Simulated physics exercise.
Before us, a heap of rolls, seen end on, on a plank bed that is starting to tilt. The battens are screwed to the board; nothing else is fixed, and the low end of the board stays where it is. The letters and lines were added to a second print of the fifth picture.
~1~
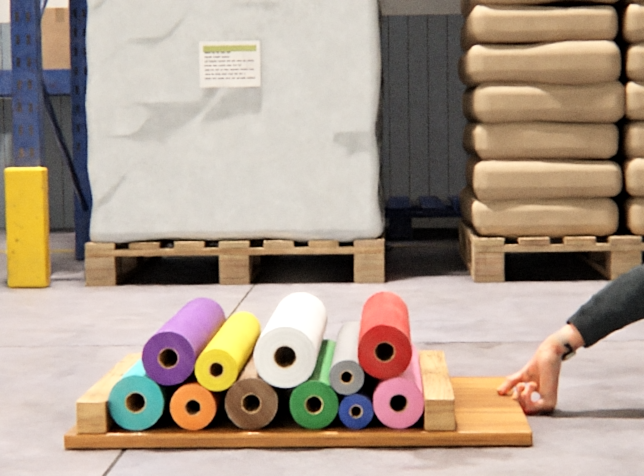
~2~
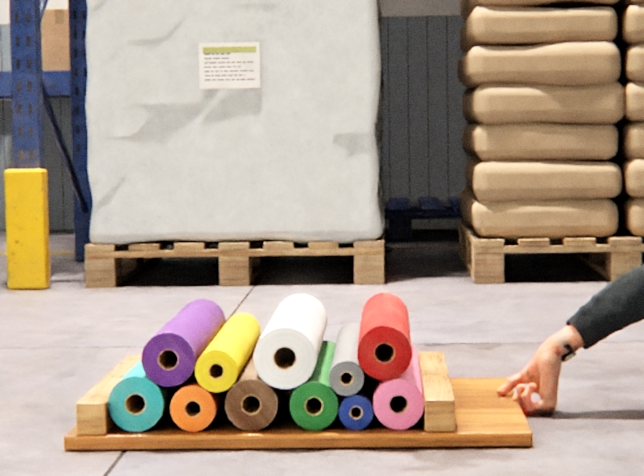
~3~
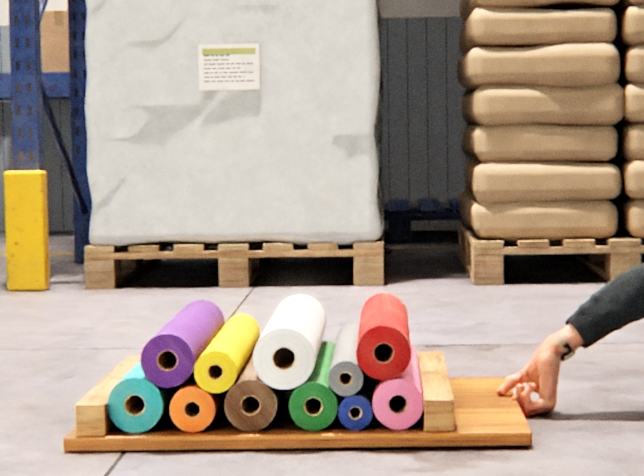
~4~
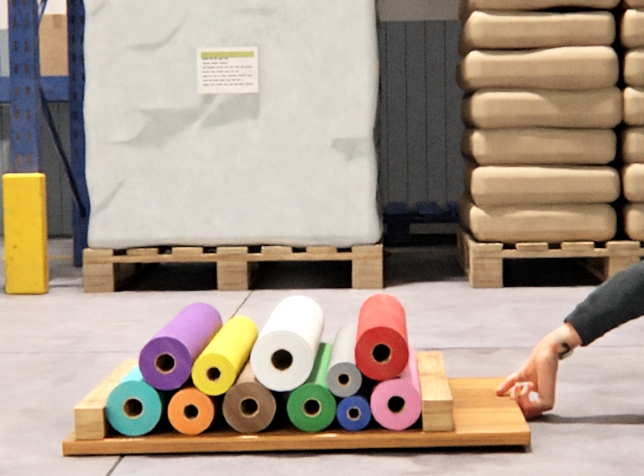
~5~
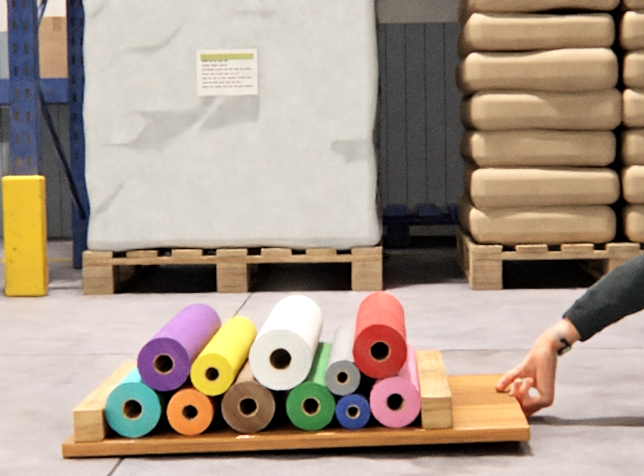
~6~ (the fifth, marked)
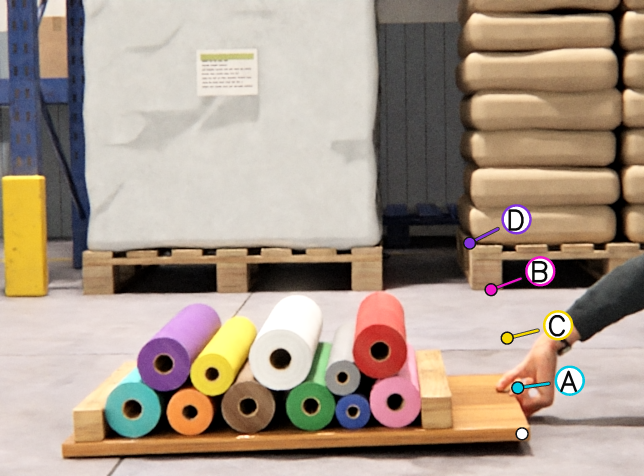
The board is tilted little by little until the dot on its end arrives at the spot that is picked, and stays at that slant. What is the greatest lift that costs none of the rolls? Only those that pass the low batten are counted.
It can be raised to B.
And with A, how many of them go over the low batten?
The count is none.
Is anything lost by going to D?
Yes, at D.
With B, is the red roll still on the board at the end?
Yes, with B.
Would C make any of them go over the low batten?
At C: No.
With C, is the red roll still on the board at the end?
The red roll: Yes.
On the marked copy, A at (518, 388); B at (491, 290); C at (507, 338); D at (470, 243); the white dot at (522, 434).
Following B. Soon after the start, board at 14°.
Later, board at 20°.
In the end, board at 20°, none over the low batten.
As for the rest, A none over the low batten; C none over the low batten; D one over the low batten (purple).
